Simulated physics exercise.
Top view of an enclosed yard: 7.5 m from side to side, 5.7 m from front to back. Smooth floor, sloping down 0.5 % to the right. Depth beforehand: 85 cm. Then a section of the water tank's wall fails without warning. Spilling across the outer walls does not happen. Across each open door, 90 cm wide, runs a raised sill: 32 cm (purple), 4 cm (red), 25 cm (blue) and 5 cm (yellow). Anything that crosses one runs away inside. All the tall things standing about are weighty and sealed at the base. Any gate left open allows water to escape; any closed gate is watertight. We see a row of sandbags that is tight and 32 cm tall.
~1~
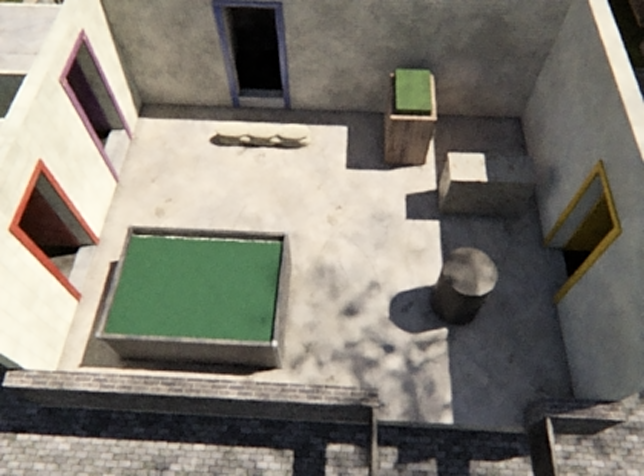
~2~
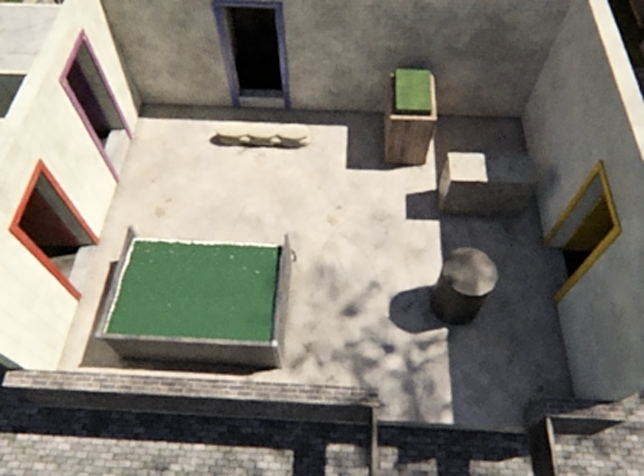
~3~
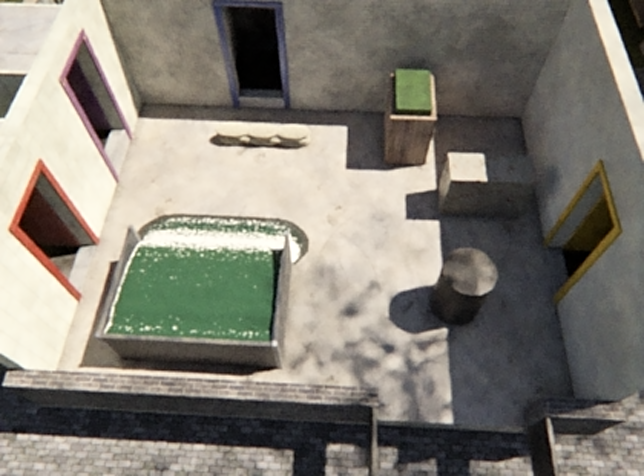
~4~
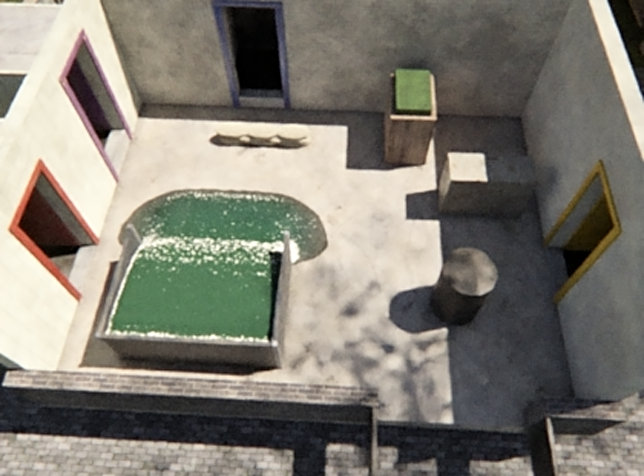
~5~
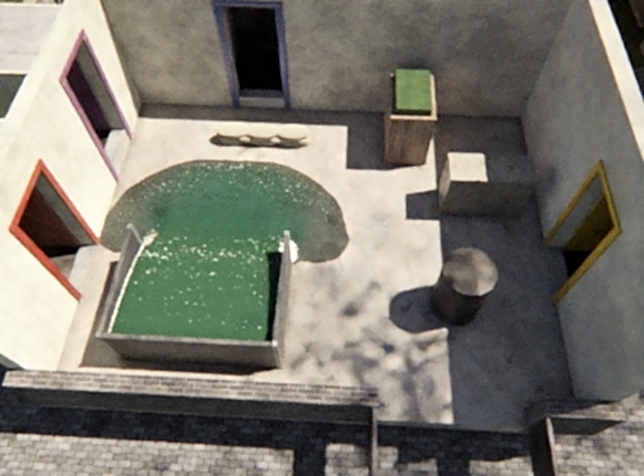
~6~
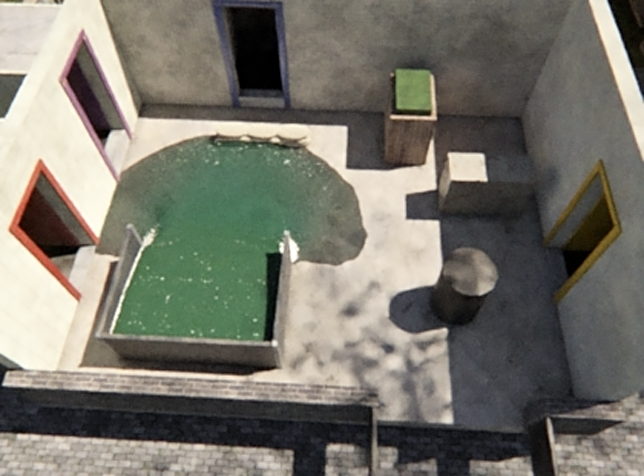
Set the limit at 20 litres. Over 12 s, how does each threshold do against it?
Purple door: Less than stated, red door: More than stated, blue door: Less than stated, yellow door: More than stated.
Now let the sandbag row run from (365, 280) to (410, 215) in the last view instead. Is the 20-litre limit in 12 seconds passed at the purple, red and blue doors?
Moved that way: Purple holds, red breaches it, blue breaches it.
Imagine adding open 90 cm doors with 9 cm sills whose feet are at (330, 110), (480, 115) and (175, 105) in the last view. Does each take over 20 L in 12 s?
In that order: Beyond it, short of it, beyond it.
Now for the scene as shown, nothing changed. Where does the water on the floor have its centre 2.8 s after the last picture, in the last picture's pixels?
Its balance point lies near (262, 176).
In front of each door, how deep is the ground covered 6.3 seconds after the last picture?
Depths: Purple door 7 cm, red door 7 cm, blue door 7 cm, yellow door 12 cm.
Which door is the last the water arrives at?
The yellow door is last.
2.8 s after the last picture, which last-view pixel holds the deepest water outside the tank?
You'll find it around (305, 111).
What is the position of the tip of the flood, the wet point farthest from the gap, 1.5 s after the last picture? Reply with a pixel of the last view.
That's around (507, 119) in the last picture.
Then, 0.7 s after the last picture water covers 45 % of the floor and is deepest (50 cm) near (243, 151); purple door 16 cm at the sill, 0 L in, red door 1 cm at the sill, 0 L in, blue door 20 cm at the sill, 0 L in, yellow door not reached.
Then, 1.5 s after the last picture water covers 45 % of the floor and is deepest (50 cm) near (143, 105); purple door 23 cm at the sill, 0 L in, red door 1 cm at the sill, 0 L in, blue door 16 cm at the sill, 0 L in, yellow door not reached.
Then, 2.8 s after the last picture water covers 55 % of the floor and is deepest (38 cm) near (305, 111); purple door 22 cm at the sill, 3 L in, red door 4 cm at the sill, 0 L in, blue door 18 cm at the sill, 0 L in, yellow door not reached.
Then, 6.3 s after the last picture water covers 95 % of the floor and is deepest (16 cm) near (276, 396); purple door 7 cm at the sill, 3 L in, red door 7 cm at the sill, 23 L in, blue door 7 cm at the sill, 0 L in, yellow door 12 cm at the sill, 58 L in.
Then, 11.3 s after the last picture water covers 95 % of the floor and is deepest (10 cm) near (426, 166); purple door 7 cm at the sill, 3 L in, red door 6 cm at the sill, 68 L in, blue door 5 cm at the sill, 0 L in, yellow door 9 cm at the sill, 138 L in.
